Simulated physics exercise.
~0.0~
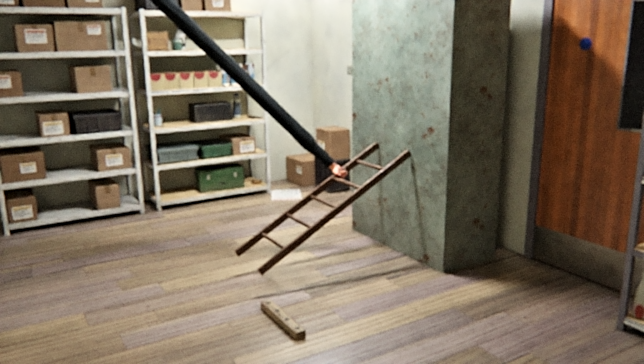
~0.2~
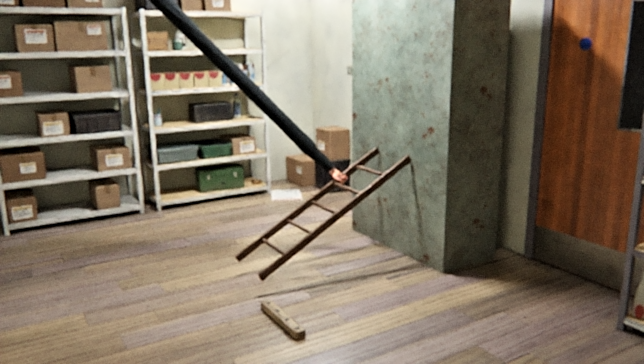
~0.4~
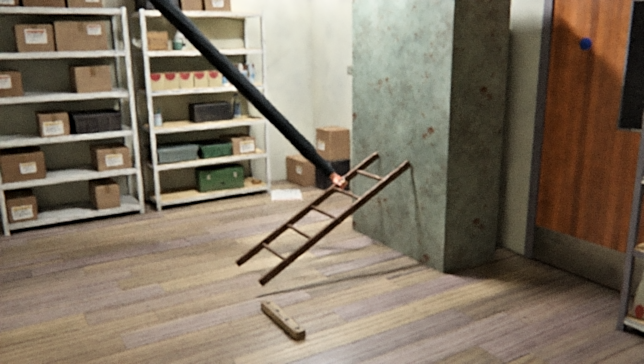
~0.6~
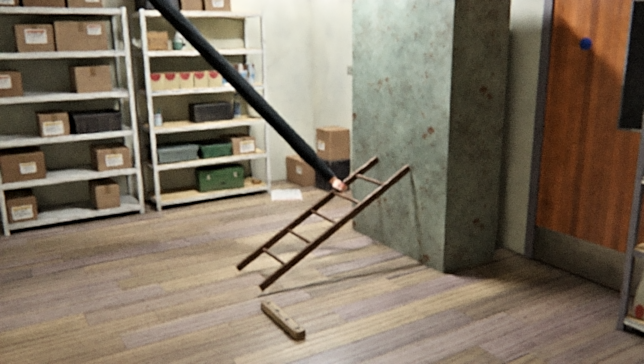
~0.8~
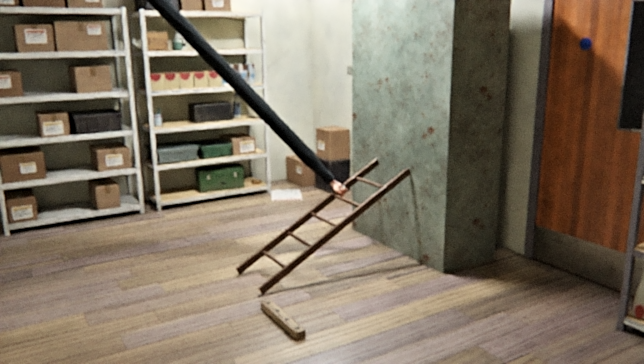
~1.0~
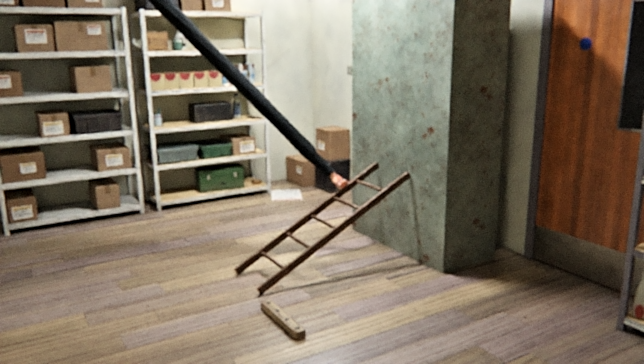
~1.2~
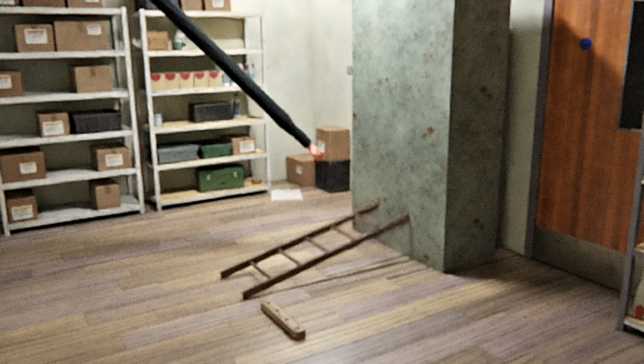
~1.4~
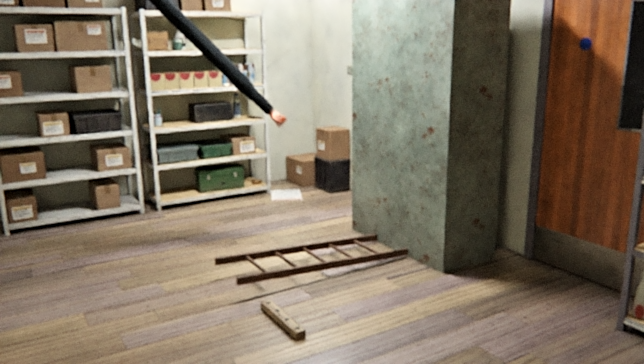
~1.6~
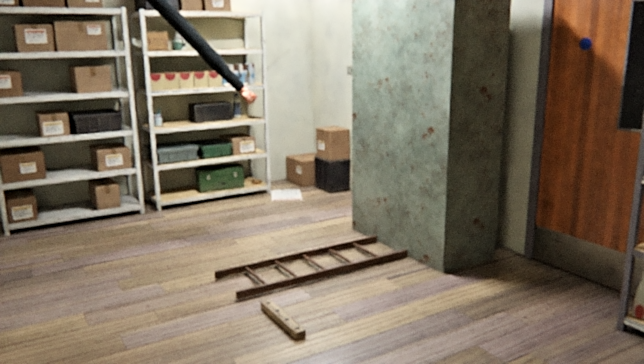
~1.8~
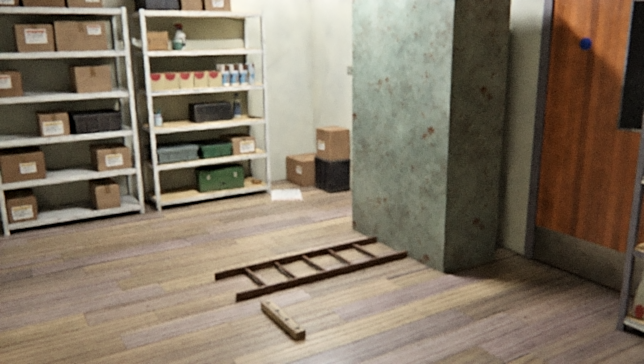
A brown, ladder-like gate is held at a slant by a long dark arm reaching in from the upper left, its top end near a tall, mottled green cupboard. The still view looks across a storeroom with a wooden floor, white shelves of boxes at the left, a reddish-brown door at the right, and a short wooden batten on the floor in front. The arm lowers the gate slightly until it leans on the cupboard, then lets go and draws back. The gate slides down the cupboard's side and drops. It ends lying flat on the floor behind the unmoved batten, with the arm gone from view.
